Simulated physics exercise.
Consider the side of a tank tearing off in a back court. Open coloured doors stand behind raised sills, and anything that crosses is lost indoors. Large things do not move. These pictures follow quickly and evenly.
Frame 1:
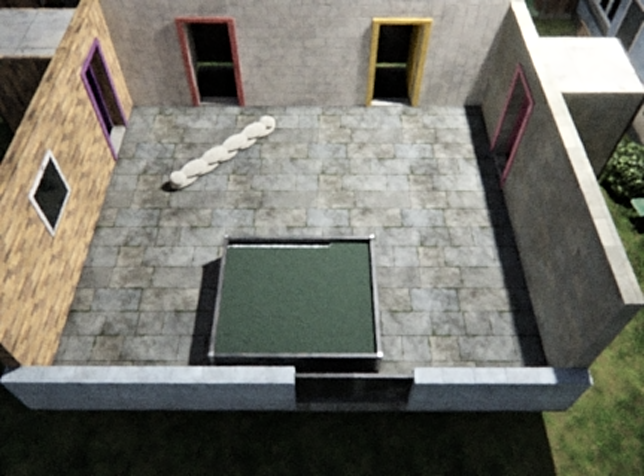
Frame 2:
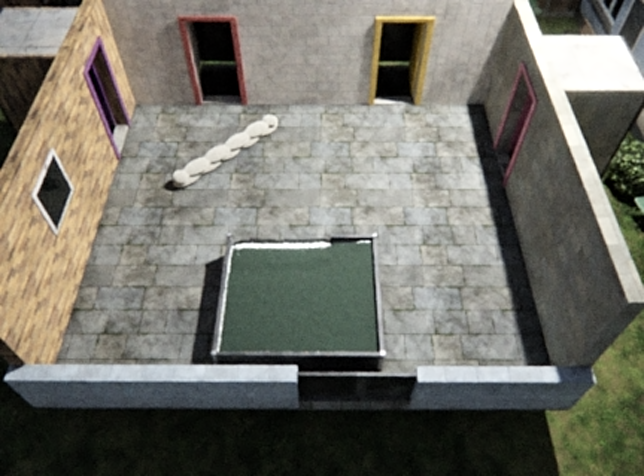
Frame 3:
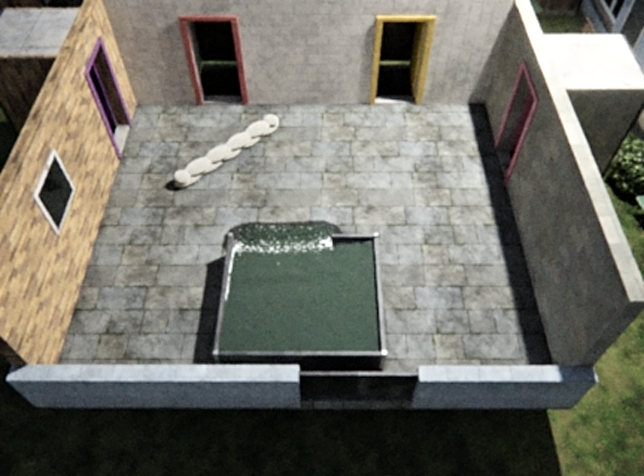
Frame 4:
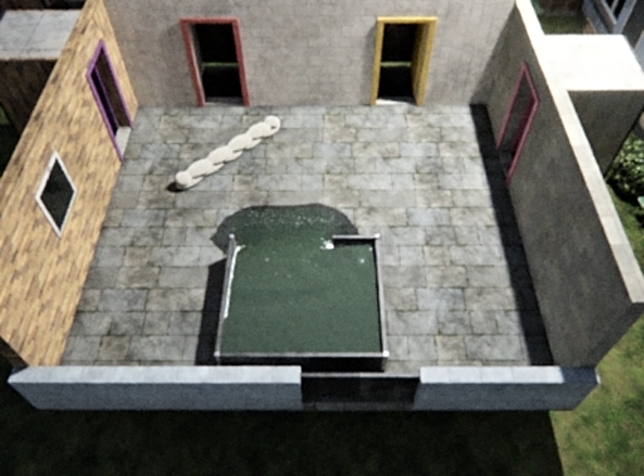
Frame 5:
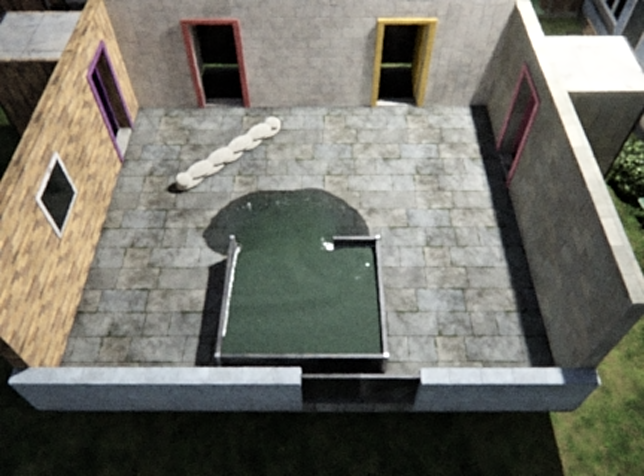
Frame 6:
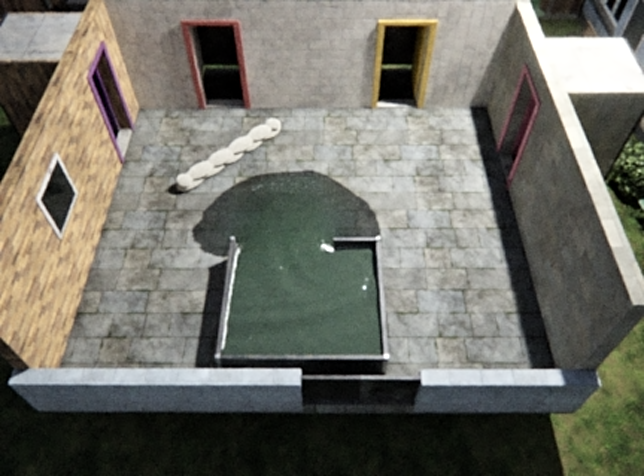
The footage shows an open tank of dark green water standing whole in a paved, walled court with coloured doorways; its far side then breaks open, and water pours through the gap, spreading in a widening dark pool across the paving.
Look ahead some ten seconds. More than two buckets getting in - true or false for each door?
Yellow door: True; red door: False; pink door: True; purple door: False.
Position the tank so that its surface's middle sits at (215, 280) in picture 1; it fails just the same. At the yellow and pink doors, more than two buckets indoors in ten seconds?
For the yellow the answer is yes, past it, for the pink it is yes, past it.
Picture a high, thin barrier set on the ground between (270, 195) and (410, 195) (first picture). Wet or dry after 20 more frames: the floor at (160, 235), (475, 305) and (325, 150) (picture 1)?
Taking the three spots in turn, they are inundated, inundated and inundated.
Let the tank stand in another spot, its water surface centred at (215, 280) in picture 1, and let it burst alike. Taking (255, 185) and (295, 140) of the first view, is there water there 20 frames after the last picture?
Taking them in the order given, I'd call it drenched and then drenched.
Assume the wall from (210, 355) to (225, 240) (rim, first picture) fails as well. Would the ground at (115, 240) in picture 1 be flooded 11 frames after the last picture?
Verdict: Under water.
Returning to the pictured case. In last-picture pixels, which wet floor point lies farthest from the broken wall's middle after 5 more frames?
Around (315, 116).
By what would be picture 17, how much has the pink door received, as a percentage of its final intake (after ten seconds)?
My estimate: Close to 0 per cent.
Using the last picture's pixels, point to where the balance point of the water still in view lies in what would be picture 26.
It is around (295, 217).
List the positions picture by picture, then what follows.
In the first frame, the open tank at (298, 294) is whole and still.
In the second frame, water pours out on the open tank's far side and has run to a hidden place.
In the third frame, the front is at a hidden place, out from the gap on the open tank's far side.
In the fourth frame, water pours out on the open tank's far side and has run to (342, 219).
In the fifth frame, water pours out on the open tank's far side and has run to (317, 192).
In the sixth frame, water pours out on the open tank's far side and has run to (314, 175).
A moment on, water covers 20 % of the floor; the yellow door not reached, the red door not reached, the pink door not reached, the purple door not reached.
Next, water covers 25 % of the floor; the yellow door not reached, the red door not reached, the pink door not reached, the purple door not reached.
Then, water covers 40 % of the floor; the yellow door under two buckets in, the red door wet at the sill, nothing in, the pink door not reached, the purple door wet at the sill, nothing in.
Later, water covers 65 % of the floor; the yellow door over two buckets in, the red door wet at the sill, nothing in, the pink door under two buckets in, the purple door wet at the sill, nothing in.
In the end, water covers 95 % of the floor; the yellow door over two buckets in, the red door wet at the sill, nothing in, the pink door over two buckets in, the purple door under two buckets in.
